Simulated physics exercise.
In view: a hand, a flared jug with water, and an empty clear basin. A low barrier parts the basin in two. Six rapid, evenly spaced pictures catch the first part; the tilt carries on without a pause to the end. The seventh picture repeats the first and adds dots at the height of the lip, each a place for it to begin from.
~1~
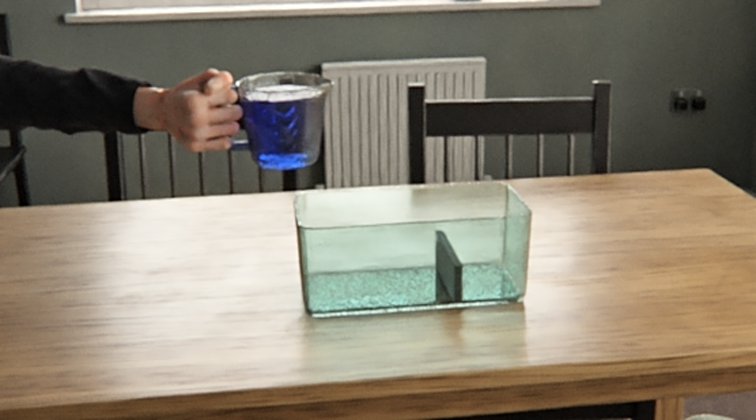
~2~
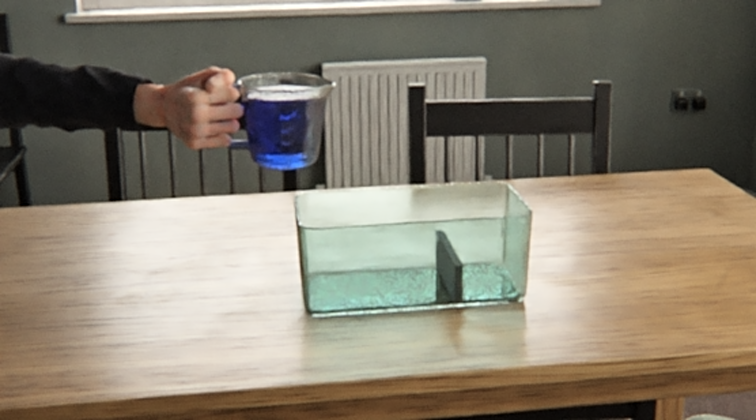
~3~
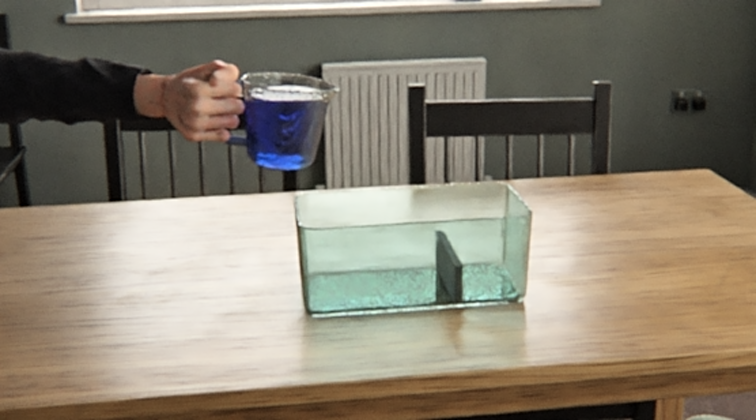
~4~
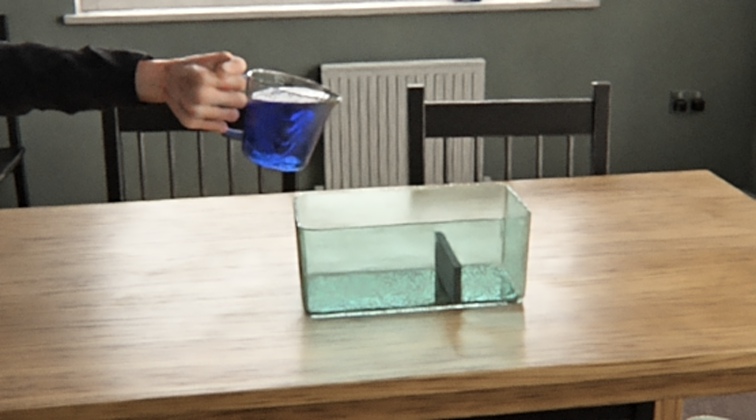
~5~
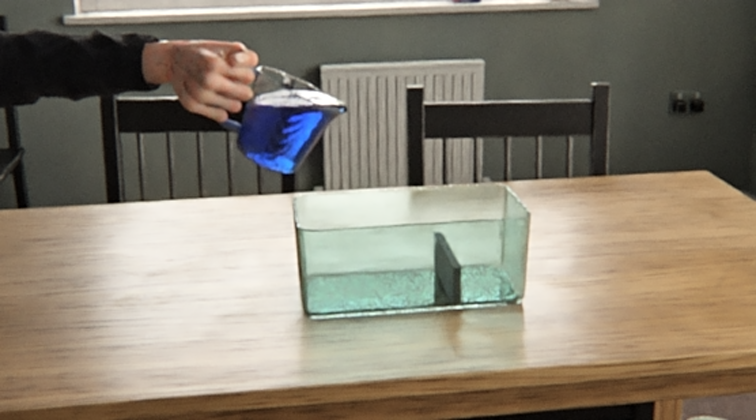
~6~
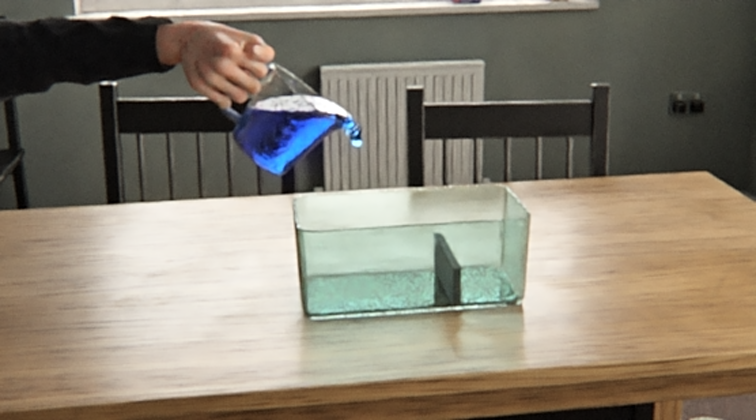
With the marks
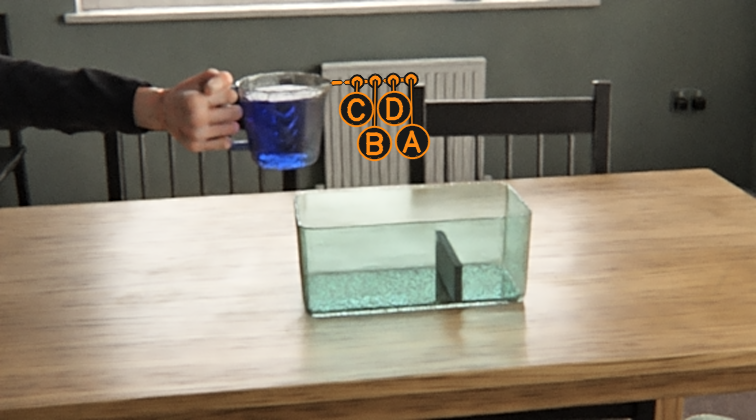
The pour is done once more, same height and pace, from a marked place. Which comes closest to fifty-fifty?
Best: A.
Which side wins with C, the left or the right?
More ends on the left.
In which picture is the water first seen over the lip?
Picture 5.
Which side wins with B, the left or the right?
More ends on the left.
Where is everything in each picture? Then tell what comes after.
The first frame shows upright, lip at (332, 82); basin from (304, 314) to (525, 298); top of the wall at (448, 246); nothing has left yet.
The second frame shows upright, lip at (334, 84); nothing has left yet.
The third frame shows tipped about 7°, lip at (337, 89); nothing has left yet.
The fourth frame shows tipped about 16°, lip at (341, 98); nothing has left yet.
The fifth frame shows tipped about 28°, lip at (343, 111); water is over the lip, down to (343, 111).
The sixth frame shows tipped about 41°, lip at (344, 126); water is over the lip, down to (356, 142).
In orange, A at (411, 79); B at (375, 81); C at (357, 81); D at (393, 80).
With A, about 46 % ends left of the wall and 53 % right of it.
With B, about 94 % ends left of the wall and 4 % right of it.
With C, about 95 % ends left of the wall and 4 % right of it.
With D, about 75 % ends left of the wall and 24 % right of it.
